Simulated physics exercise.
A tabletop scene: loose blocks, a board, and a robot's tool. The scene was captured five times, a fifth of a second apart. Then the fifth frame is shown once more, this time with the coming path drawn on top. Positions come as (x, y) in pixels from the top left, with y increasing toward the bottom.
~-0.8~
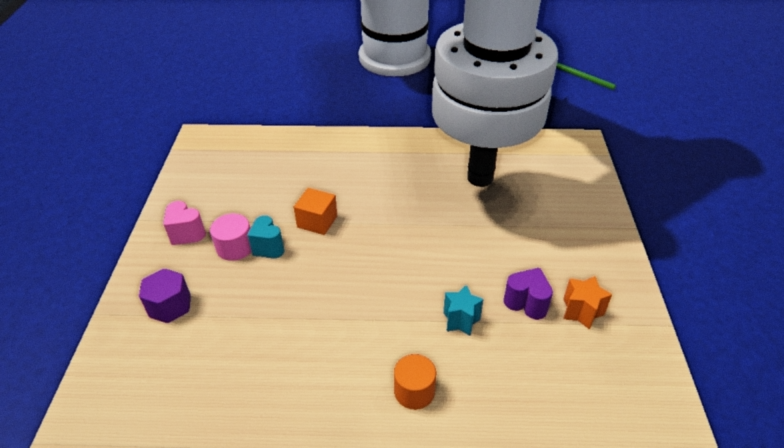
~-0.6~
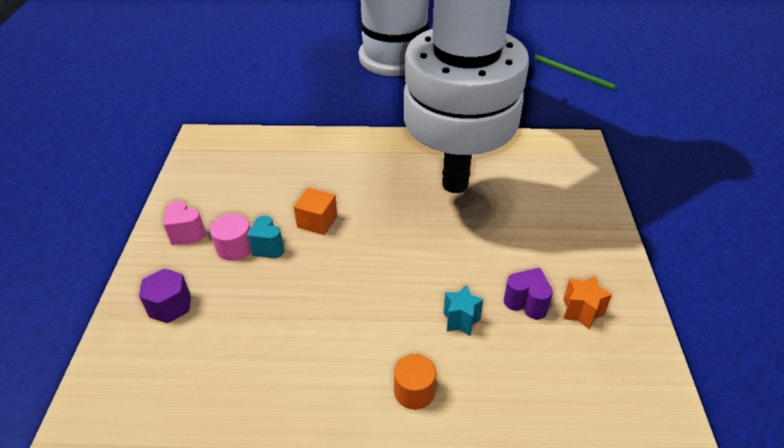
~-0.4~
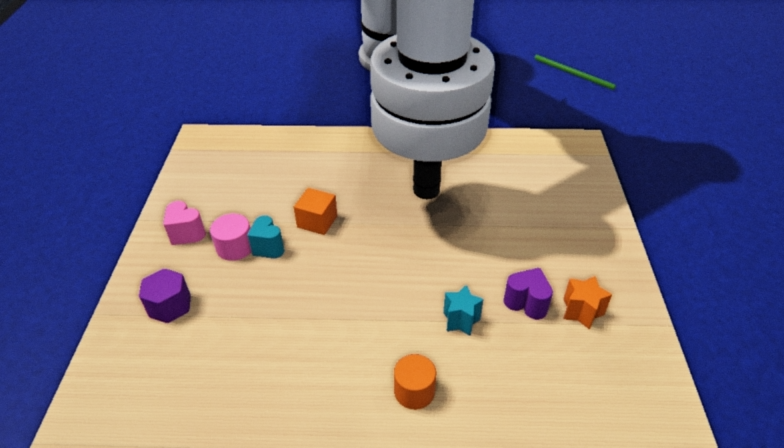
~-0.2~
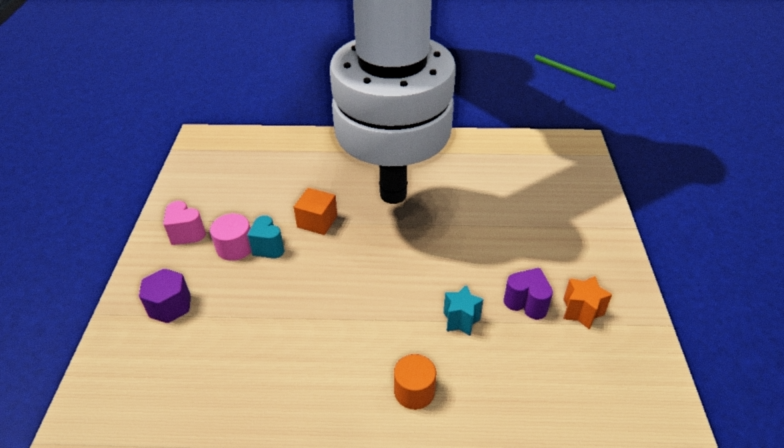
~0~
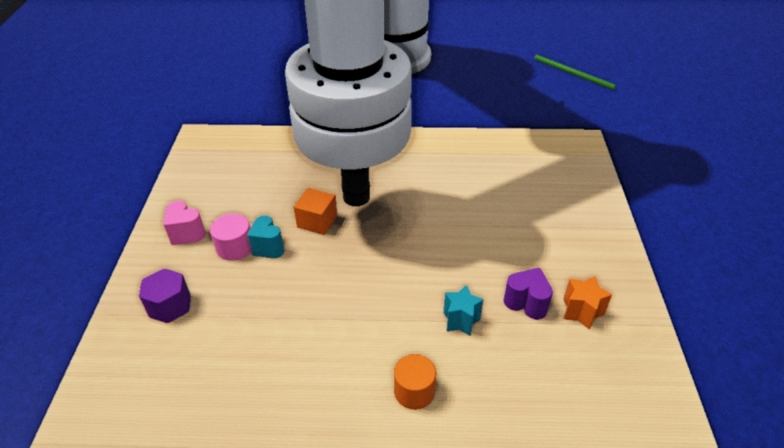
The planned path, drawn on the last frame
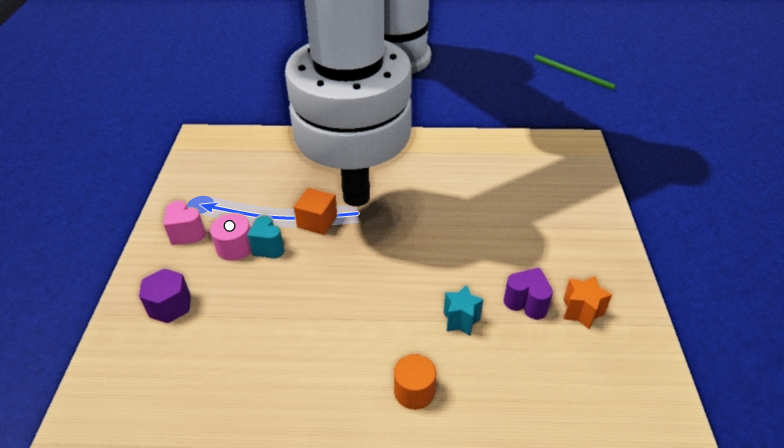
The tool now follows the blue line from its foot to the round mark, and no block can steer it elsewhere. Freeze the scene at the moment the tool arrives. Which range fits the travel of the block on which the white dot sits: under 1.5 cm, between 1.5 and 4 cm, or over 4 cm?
Shift: 1.5 to 4 cm.
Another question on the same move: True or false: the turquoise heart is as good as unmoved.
It is false.
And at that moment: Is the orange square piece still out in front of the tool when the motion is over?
It seems not.
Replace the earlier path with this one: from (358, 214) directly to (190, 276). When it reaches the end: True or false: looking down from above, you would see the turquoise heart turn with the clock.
The statement is incorrect.
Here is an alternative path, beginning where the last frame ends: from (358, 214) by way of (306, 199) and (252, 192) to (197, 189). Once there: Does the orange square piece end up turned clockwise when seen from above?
Answer: No.
The line goes from (358, 214) through (303, 218) and (249, 214) to (200, 205); the dot is on the pink cylinder.
What follows on the original path. One third of the way, tool (299, 203); pink cylinder (224, 228); turquoise heart (259, 233), turned 30° anticlockwise; orange square piece (270, 207), turned 40° anticlockwise.
Two thirds of the way, tool (245, 199); pink cylinder (207, 237); turquoise heart (256, 236), turned 50° anticlockwise; orange square piece (226, 213), turned 105° anticlockwise.
At the end, tool (196, 190); pink heart unmoved; pink cylinder (207, 238); turquoise heart (256, 236), turned 50° anticlockwise; orange square piece (226, 213), turned 105° anticlockwise.
